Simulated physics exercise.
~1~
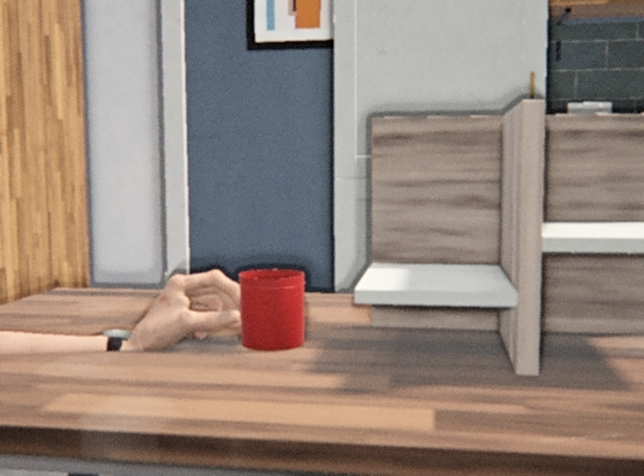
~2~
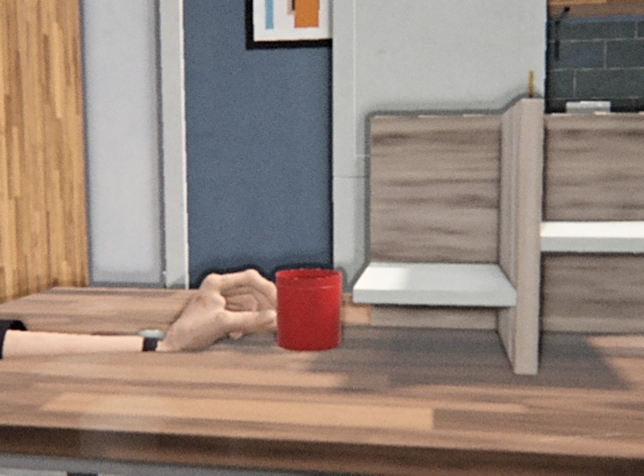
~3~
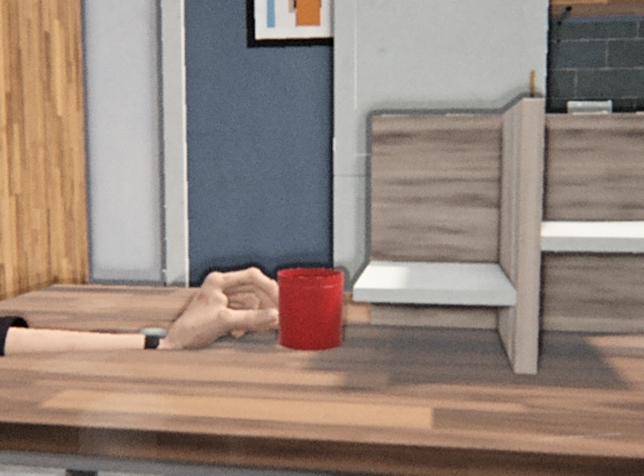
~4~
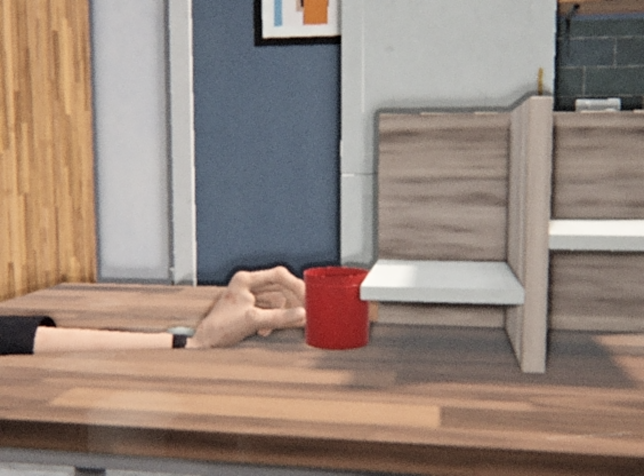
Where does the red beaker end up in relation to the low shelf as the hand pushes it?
It ends up at the near edge of the shelf, outside the gap. Its rim stands higher than the underside of the shelf, so it is too tall to go under.
